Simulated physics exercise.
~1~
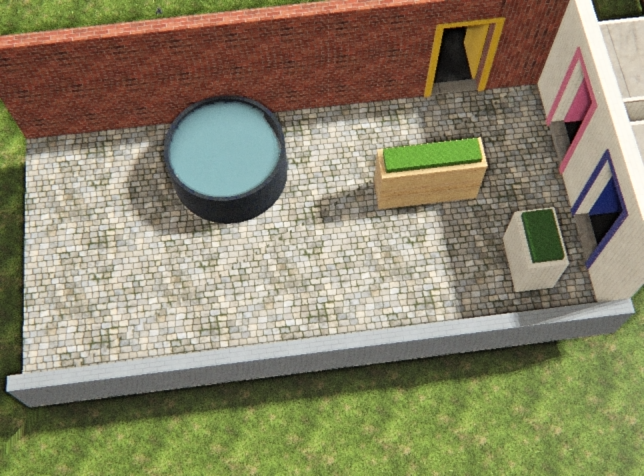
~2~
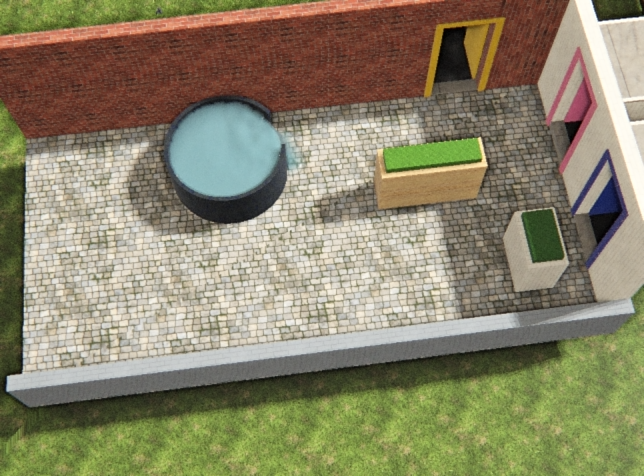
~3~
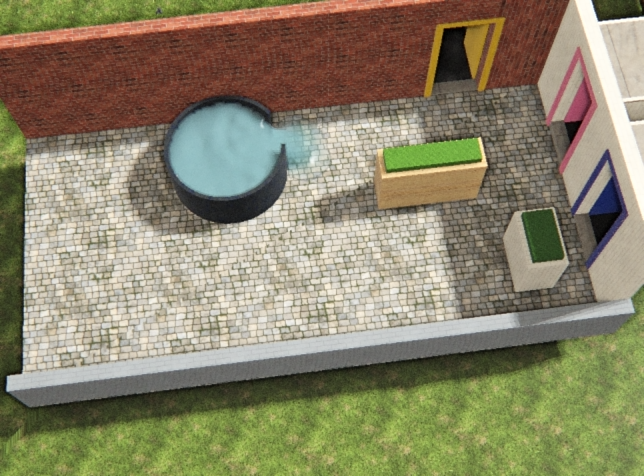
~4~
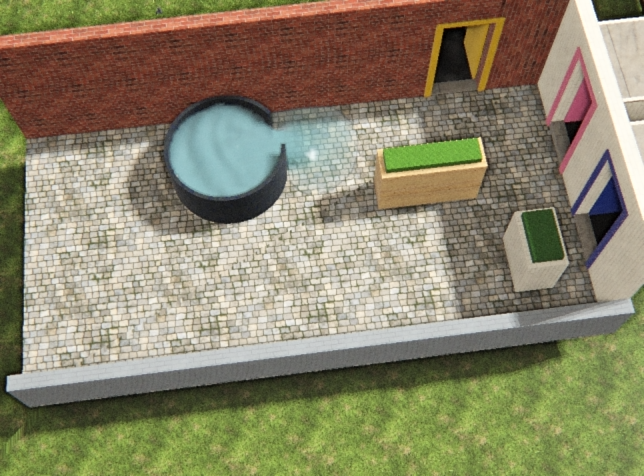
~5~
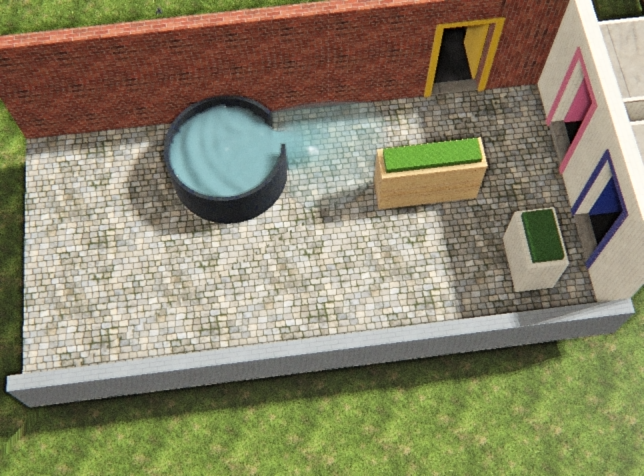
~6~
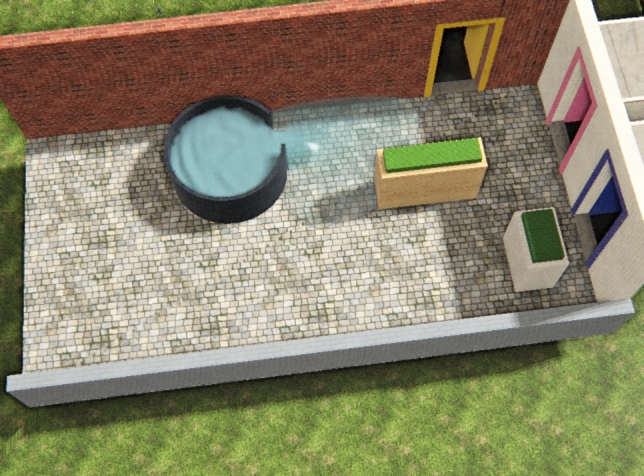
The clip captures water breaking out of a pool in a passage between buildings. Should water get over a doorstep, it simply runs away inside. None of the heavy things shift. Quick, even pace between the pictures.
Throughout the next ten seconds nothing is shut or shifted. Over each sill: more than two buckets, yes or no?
Yellow door: Yes, more; pink door: Yes, more; blue door: Yes, more.
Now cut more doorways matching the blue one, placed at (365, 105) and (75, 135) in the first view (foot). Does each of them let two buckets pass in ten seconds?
Per door: Past the limit; within the limit.
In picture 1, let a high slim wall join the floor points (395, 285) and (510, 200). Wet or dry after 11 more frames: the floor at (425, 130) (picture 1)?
That spot is swamped.
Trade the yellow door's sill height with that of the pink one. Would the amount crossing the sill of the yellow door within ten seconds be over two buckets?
Yellow: Spared.
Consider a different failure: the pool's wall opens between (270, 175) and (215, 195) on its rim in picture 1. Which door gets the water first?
First to be reached: The blue one.
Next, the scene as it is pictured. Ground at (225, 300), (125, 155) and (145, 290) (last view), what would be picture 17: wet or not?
First spot spared, second spot spared, third spot spared.
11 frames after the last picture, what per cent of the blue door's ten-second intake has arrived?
0 %.
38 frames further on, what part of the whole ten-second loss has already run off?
By my reckoning, 65 %.
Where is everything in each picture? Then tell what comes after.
Still water in the round pool at (225, 149), in the first picture.
Water pours out at (279, 145) and has run to (296, 170), in the second picture.
Water pours out at (279, 146) and has run to (325, 161), in the third picture.
Water pours out at (279, 147) and has run to (350, 127), in the fourth picture.
Water pours out at (279, 147) and has run to (382, 123), in the fifth picture.
The front is at (408, 104), out from the gap at (279, 146), in the sixth picture.
A moment on, water covers 20 % of the floor; the yellow door under two buckets in, the pink door not reached, the blue door not reached.
Next, water covers 30 % of the floor; the yellow door under two buckets in, the pink door over two buckets in, the blue door not reached.
Then, water covers 35 % of the floor; the yellow door over two buckets in, the pink door far over two buckets in, the blue door wet at the sill, nothing in.
Later, water covers 50 % of the floor; the yellow door over two buckets in, the pink door far over two buckets in, the blue door under two buckets in.
In the end, water covers 80 % of the floor; the yellow door far over two buckets in, the pink door far over two buckets in, the blue door over two buckets in.
